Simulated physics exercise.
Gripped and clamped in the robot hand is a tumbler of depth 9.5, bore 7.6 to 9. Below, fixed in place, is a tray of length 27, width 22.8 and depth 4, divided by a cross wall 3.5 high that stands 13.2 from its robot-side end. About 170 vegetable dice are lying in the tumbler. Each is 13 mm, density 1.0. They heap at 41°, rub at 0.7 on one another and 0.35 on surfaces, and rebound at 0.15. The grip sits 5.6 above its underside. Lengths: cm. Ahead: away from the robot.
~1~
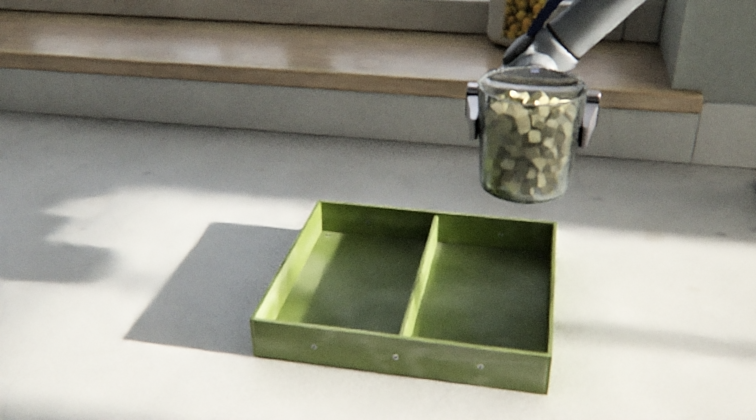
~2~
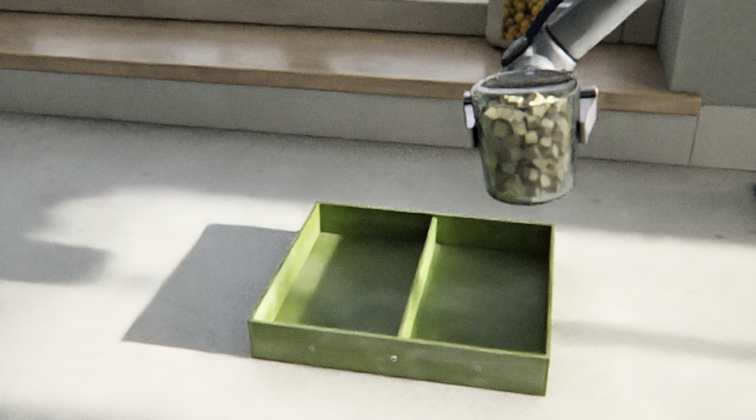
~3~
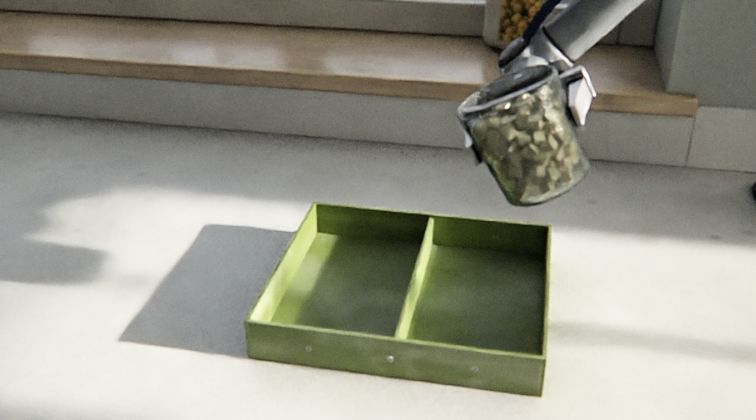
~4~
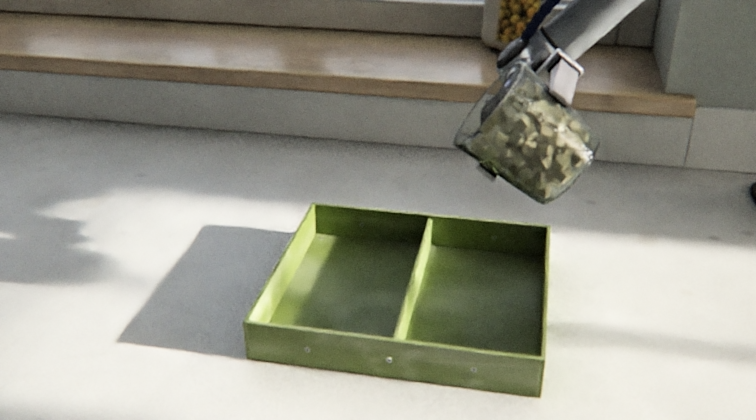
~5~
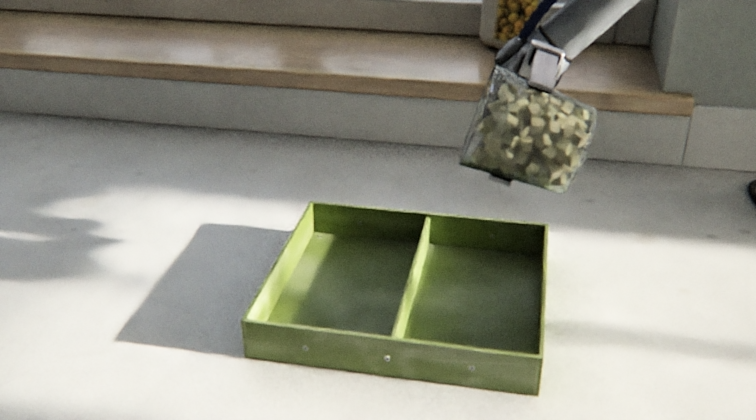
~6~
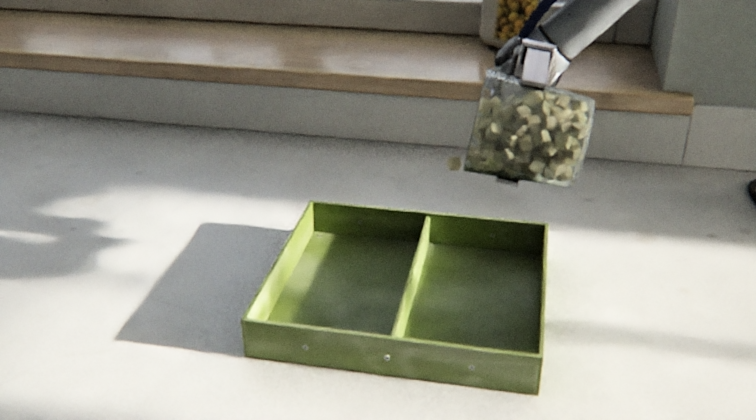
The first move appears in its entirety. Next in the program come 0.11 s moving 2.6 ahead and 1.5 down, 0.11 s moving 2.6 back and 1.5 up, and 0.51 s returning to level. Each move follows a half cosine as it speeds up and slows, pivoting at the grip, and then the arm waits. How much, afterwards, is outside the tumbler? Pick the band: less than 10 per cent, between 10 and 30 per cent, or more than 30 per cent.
The share is between 10 and 30 per cent.
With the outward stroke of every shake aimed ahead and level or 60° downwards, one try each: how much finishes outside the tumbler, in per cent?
You'd get about 35 per cent with the first setting and about 10 per cent with the second.
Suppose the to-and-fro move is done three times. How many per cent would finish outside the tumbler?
Roughly 35 in a hundred.
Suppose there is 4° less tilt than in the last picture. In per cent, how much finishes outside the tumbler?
About 15 %.
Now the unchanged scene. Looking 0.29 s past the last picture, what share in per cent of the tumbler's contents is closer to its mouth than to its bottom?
About 45 per cent.
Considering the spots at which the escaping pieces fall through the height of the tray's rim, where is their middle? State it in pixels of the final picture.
They come down centred close to (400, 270).
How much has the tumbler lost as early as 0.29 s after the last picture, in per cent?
Around 20 percent at that moment.
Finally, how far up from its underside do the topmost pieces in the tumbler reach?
Top of the fill: Near 9.5 cm.
Then, 0.29 s on, tilted 77° forward, highest piece 22 above the table; 142 in the tumbler, 11 in the far-side part, 6 in the robot-side part, 14 in flight or on a rim.
Then, 0.58 s on, tilted 15° forward, highest piece 24 above the table; 140 in the tumbler, 16 in the robot-side part, 16 in the far-side part, 1 in flight or on a rim.
Then, 0.93 s on, level, highest piece 25 above the table; 140 in the tumbler, 17 in the far-side part, 16 in the robot-side part.
Then, 1.98 s on, level, highest piece 25 above the table; 140 in the tumbler, 17 in the far-side part, 16 in the robot-side part.
In the end, 140 in the tumbler, 17 in the far-side part, 16 in the robot-side part. That is 19 % outside the tumbler.
